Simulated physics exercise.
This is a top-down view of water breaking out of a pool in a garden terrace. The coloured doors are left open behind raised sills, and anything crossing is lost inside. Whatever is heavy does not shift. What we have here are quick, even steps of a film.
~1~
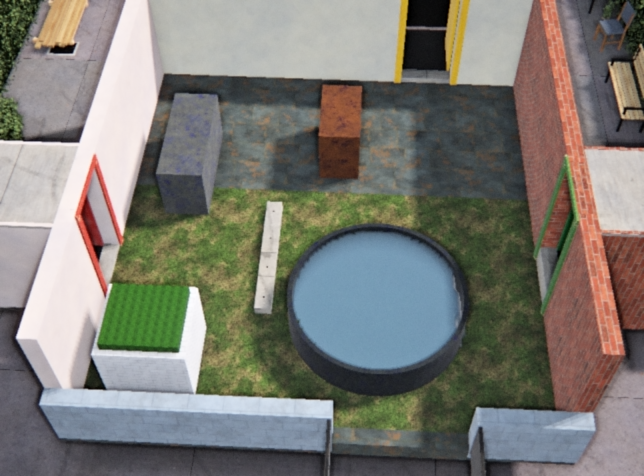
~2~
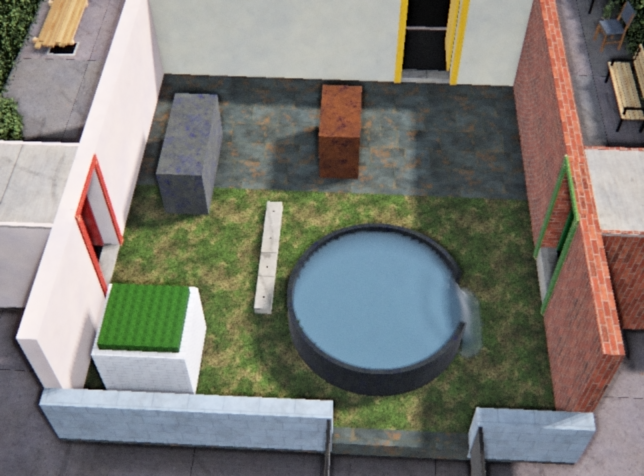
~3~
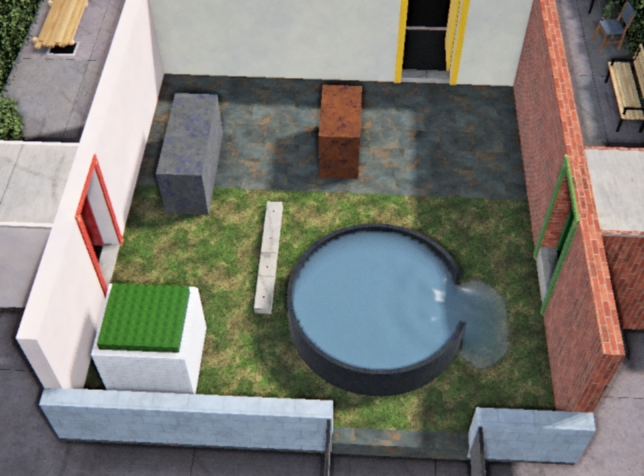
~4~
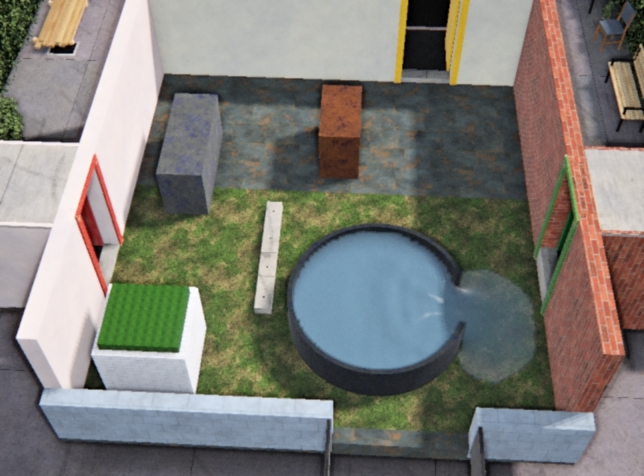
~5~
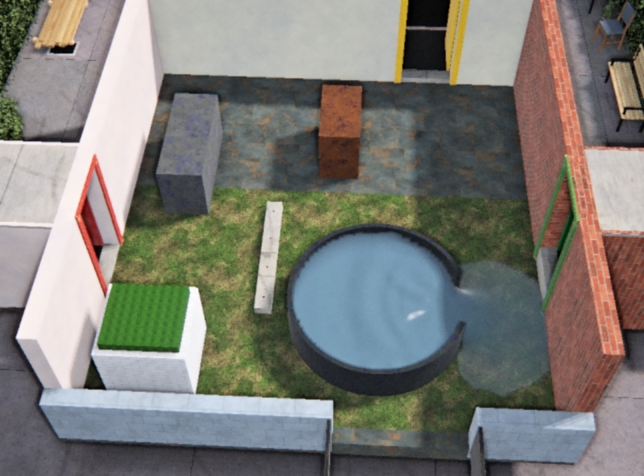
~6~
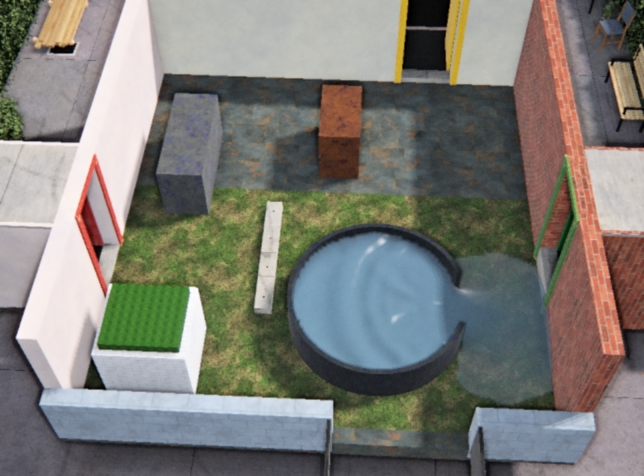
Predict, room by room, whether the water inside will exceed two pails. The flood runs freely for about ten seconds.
As I see it, green door: Two pails at most; red door: Two pails at most; yellow door: Two pails at most.
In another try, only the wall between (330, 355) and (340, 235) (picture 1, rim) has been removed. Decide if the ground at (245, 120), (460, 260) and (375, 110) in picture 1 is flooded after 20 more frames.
Submerged, bone-dry, bone-dry.
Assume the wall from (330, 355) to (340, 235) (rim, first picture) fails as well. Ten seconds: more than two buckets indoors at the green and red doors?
Taking them in turn, the green door comes in low, then the red door overshoots.
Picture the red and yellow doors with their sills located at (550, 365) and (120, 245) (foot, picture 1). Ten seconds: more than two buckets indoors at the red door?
In that case the red runs past the limit.
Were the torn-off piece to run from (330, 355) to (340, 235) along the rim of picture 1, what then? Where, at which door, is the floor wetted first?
The red one, I reckon.
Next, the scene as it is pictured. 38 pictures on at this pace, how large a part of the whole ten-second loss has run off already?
It would be around 55 %.
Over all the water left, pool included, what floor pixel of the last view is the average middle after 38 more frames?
About (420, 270).
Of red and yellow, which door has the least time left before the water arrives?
My pick is the yellow-painted one.
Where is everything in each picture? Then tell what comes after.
The first picture shows still water in the round tank at (377, 297).
In the second picture, water pours out at (460, 313) and has run to (467, 294).
In the third picture, the front is at (487, 288), out from the gap at (460, 315).
In the fourth picture, water pours out at (460, 316) and has run to (524, 300).
In the fifth picture, the front is at (539, 291), out from the gap at (460, 315).
In the sixth picture, the front is at (537, 271), out from the gap at (460, 314).
A moment on, water covers 10 % of the floor; the green door wet at the sill, nothing in, the red door not reached, the yellow door not reached.
Next, water covers 20 % of the floor; the green door wet at the sill, nothing in, the red door not reached, the yellow door not reached.
Then, water covers 40 % of the floor; the green door wet at the sill, nothing in, the red door not reached, the yellow door not reached.
Later, water covers 55 % of the floor; the green door wet at the sill, nothing in, the red door not reached, the yellow door wet at the sill, nothing in.
In the end, water covers 80 % of the floor; the green door wet at the sill, nothing in, the red door not reached, the yellow door wet at the sill, nothing in.
